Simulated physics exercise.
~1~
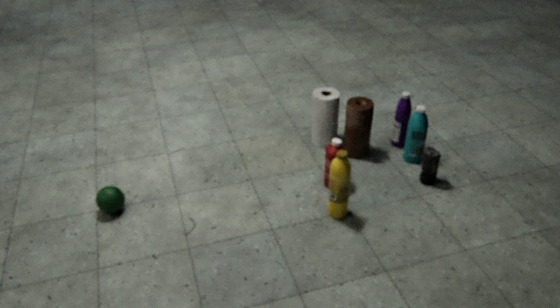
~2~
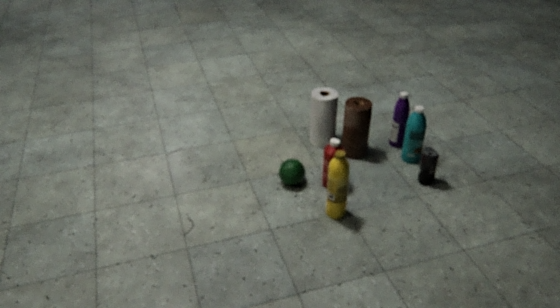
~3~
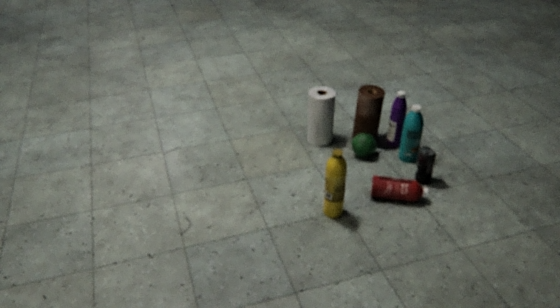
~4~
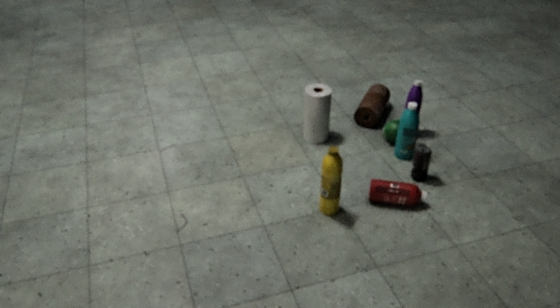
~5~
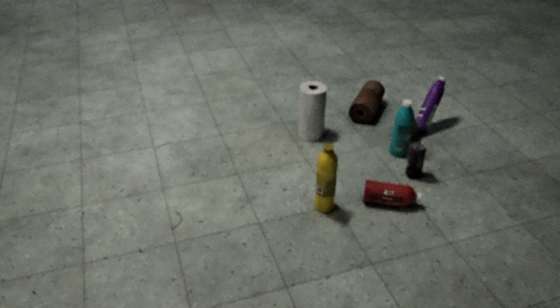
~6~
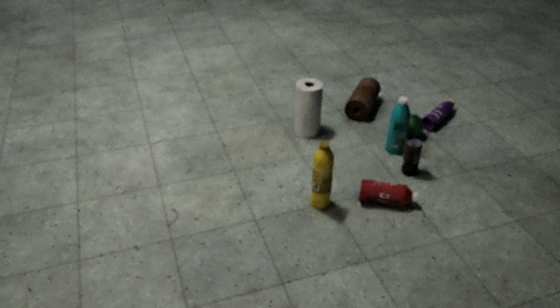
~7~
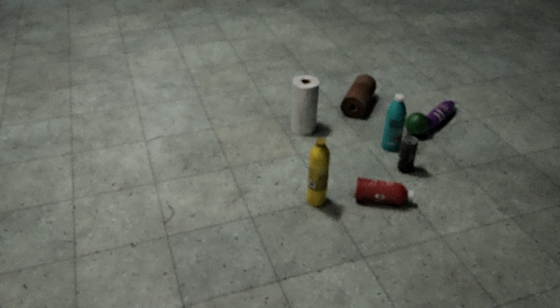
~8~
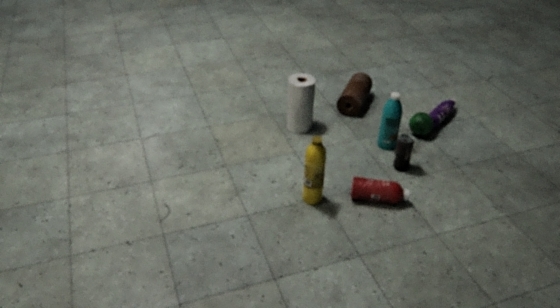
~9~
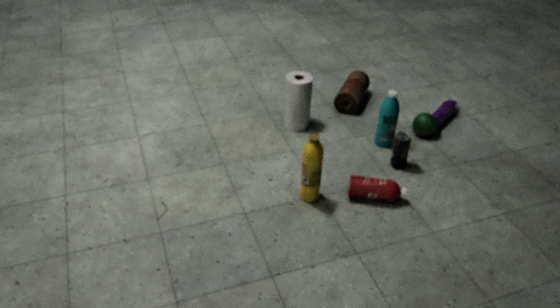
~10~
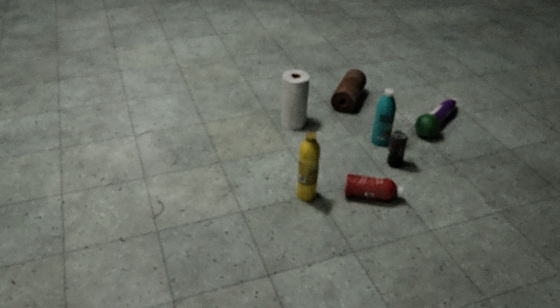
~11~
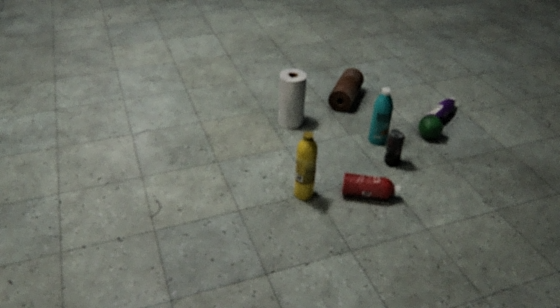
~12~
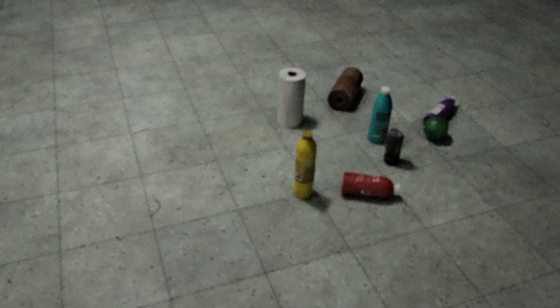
A green ball rolled right across the tiled floor into a group of bottles and rolls, knocking over the red bottle, then the brown roll and the purple bottle, and ended beside the fallen purple one while the others stayed standing.
